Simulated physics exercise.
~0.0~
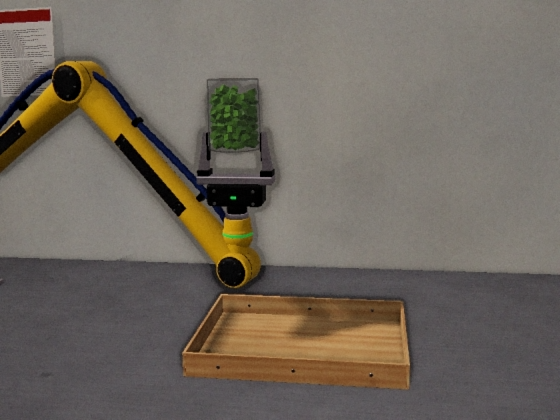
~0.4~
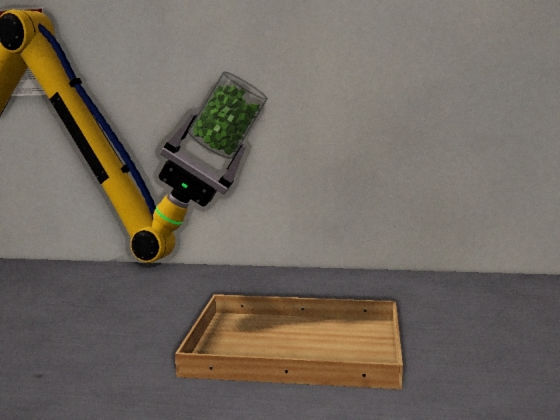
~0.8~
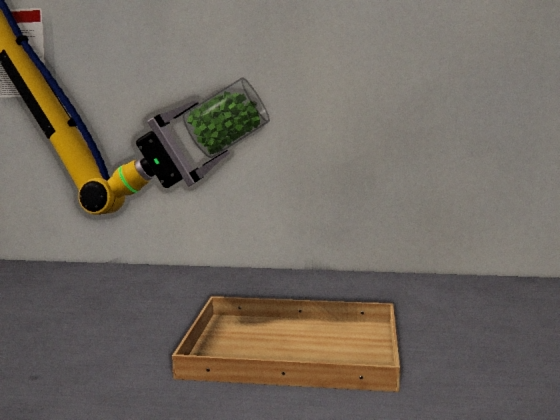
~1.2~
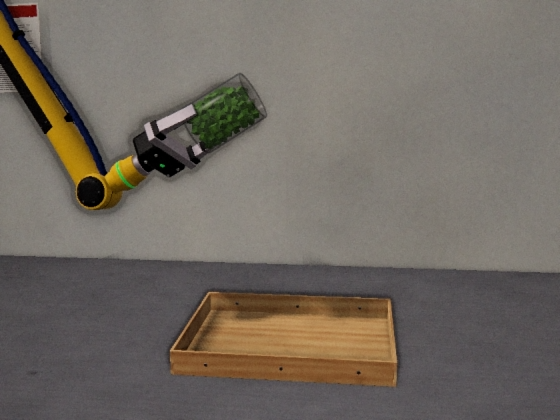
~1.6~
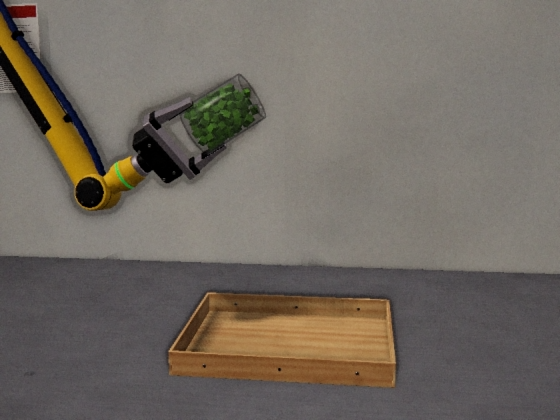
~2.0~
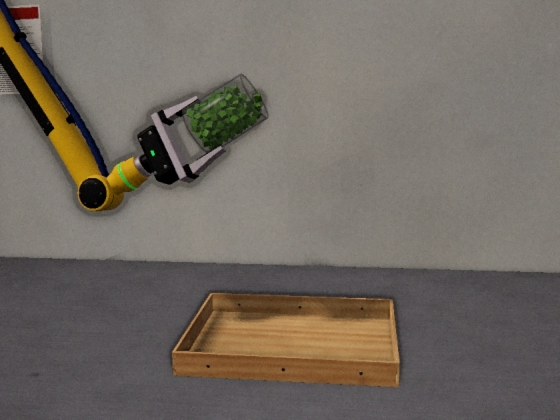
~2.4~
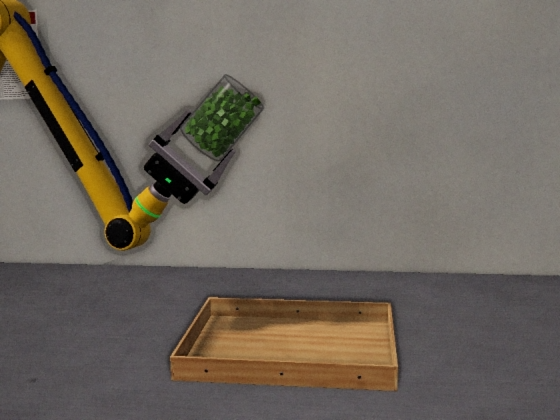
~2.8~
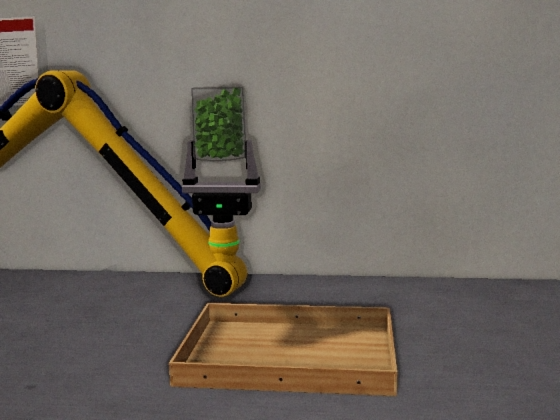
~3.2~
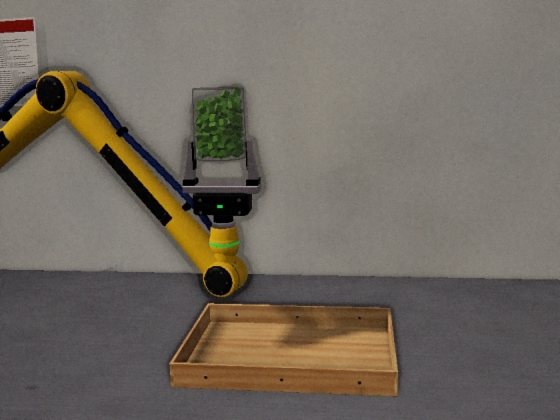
We see a yellow robot arm holding a clear cup of green vegetable dice upright near a wooden tray, then tipping it steeply to the right and rolling it while tilted. The arm turns the cup upright again, still full, and the tray looks empty.
